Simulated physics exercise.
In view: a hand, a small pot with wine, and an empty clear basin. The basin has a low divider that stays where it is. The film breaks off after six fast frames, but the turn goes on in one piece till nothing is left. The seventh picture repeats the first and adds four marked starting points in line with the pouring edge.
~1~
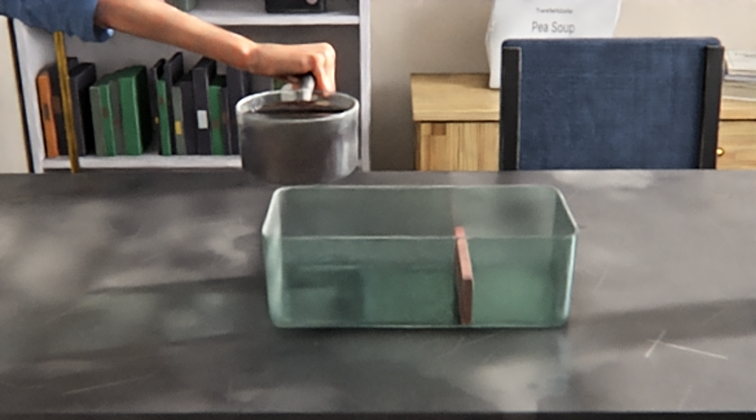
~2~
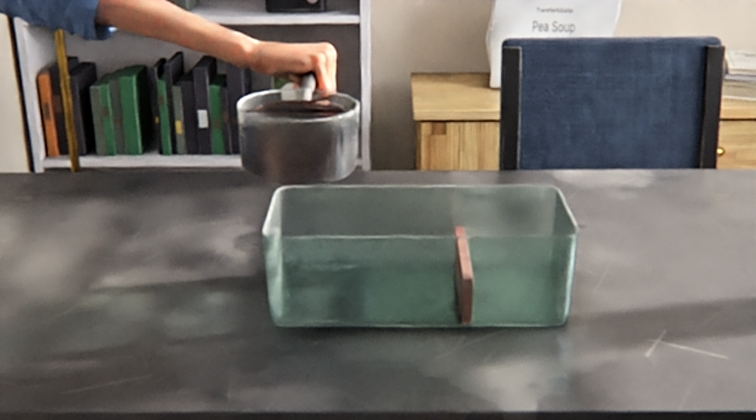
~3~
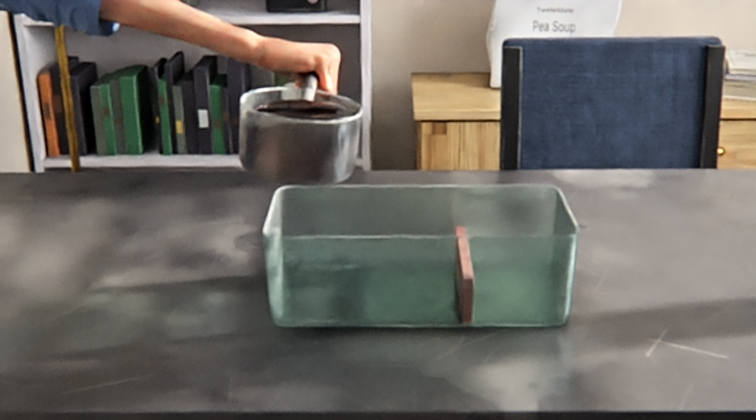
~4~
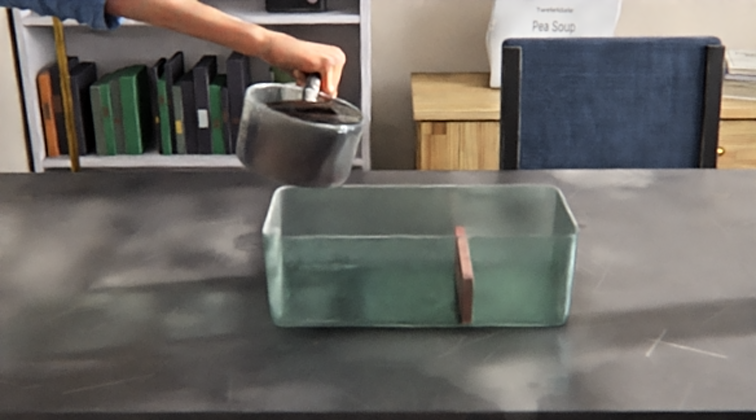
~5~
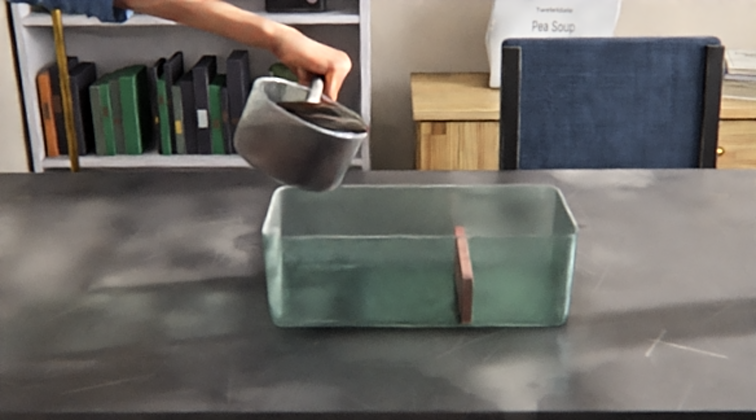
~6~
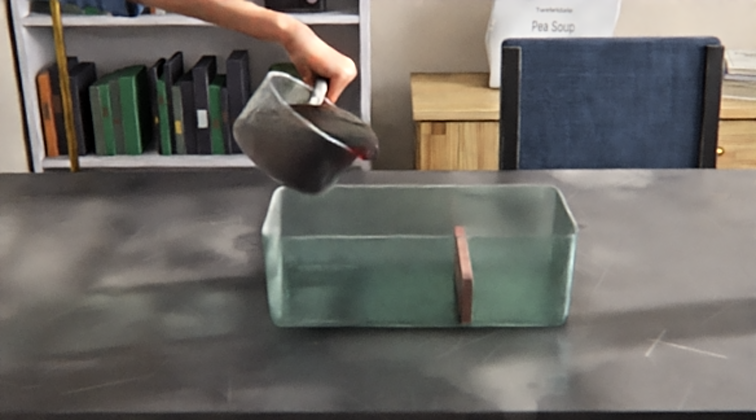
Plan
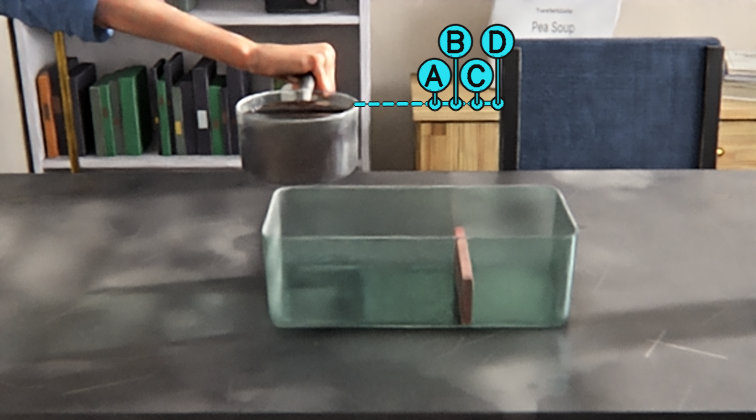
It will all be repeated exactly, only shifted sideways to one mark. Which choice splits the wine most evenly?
A beats the others.
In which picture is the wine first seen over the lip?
In picture 5.
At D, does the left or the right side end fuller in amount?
More ends on the right.
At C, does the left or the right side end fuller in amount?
The right side.
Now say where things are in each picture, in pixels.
In the first frame, upright, lip at (355, 104); basin from (270, 323) to (569, 322); top of the wall at (463, 251); nothing has left yet.
In the second frame, upright, lip at (356, 105); nothing has left yet.
In the third frame, tipped about 7°, lip at (360, 110); nothing has left yet.
In the fourth frame, tipped about 15°, lip at (362, 118); nothing has left yet.
In the fifth frame, tipped about 25°, lip at (364, 130); wine is over the lip, down to (364, 130).
In the sixth frame, tipped about 38°, lip at (364, 144); wine is over the lip, down to (374, 156).
On the marked copy, A at (434, 103); B at (455, 103); C at (476, 103); D at (497, 103).
If A is chosen, about 46 % ends left of the wall and 52 % right of it.
If B is chosen, about 29 % ends left of the wall and 69 % right of it.
If C is chosen, about 16 % ends left of the wall and 83 % right of it.
If D is chosen, about 19 % ends left of the wall and 80 % right of it.
